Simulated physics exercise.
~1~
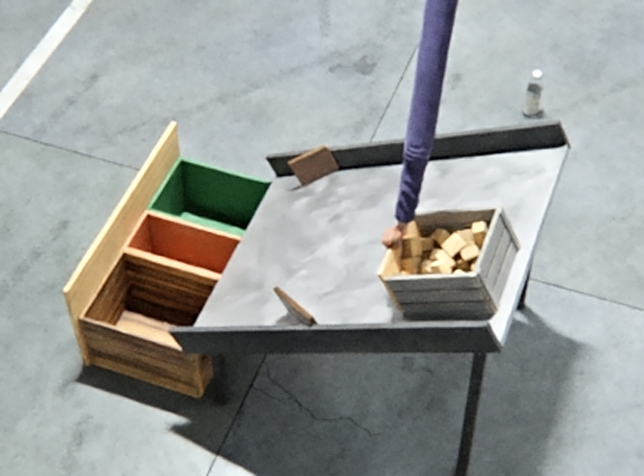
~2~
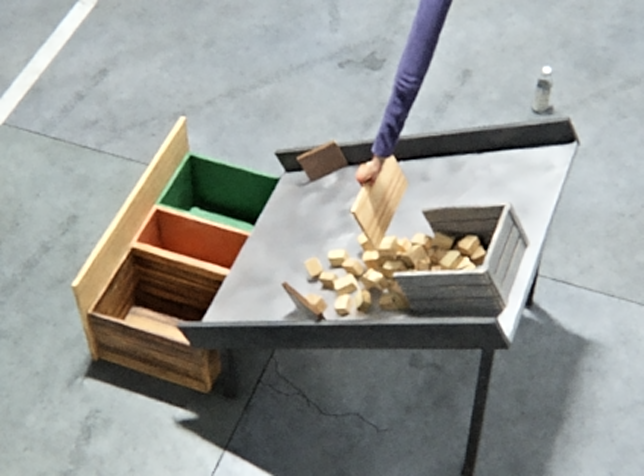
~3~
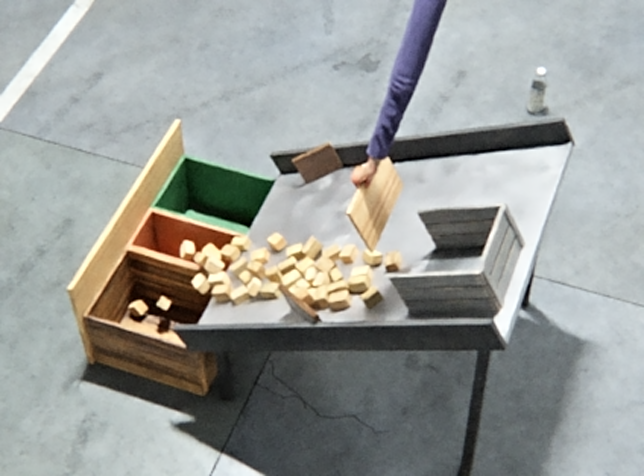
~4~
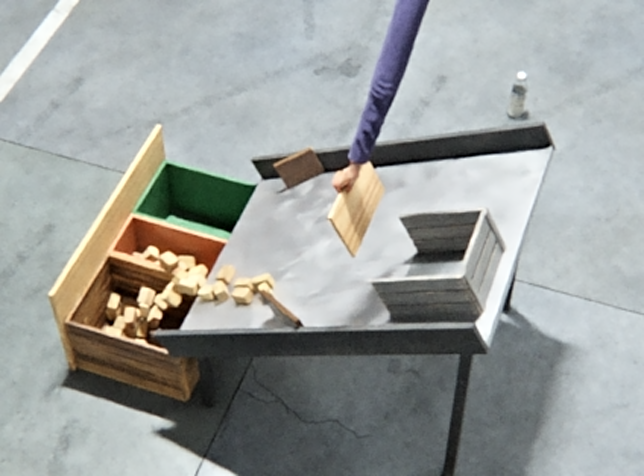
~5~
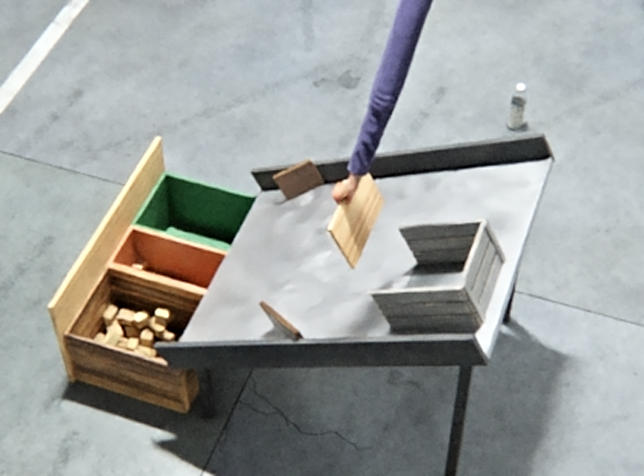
Wooden blocks spilling from a grey pen as a hand lifts its gate, sliding left down a sloping table into wooden and orange bins.
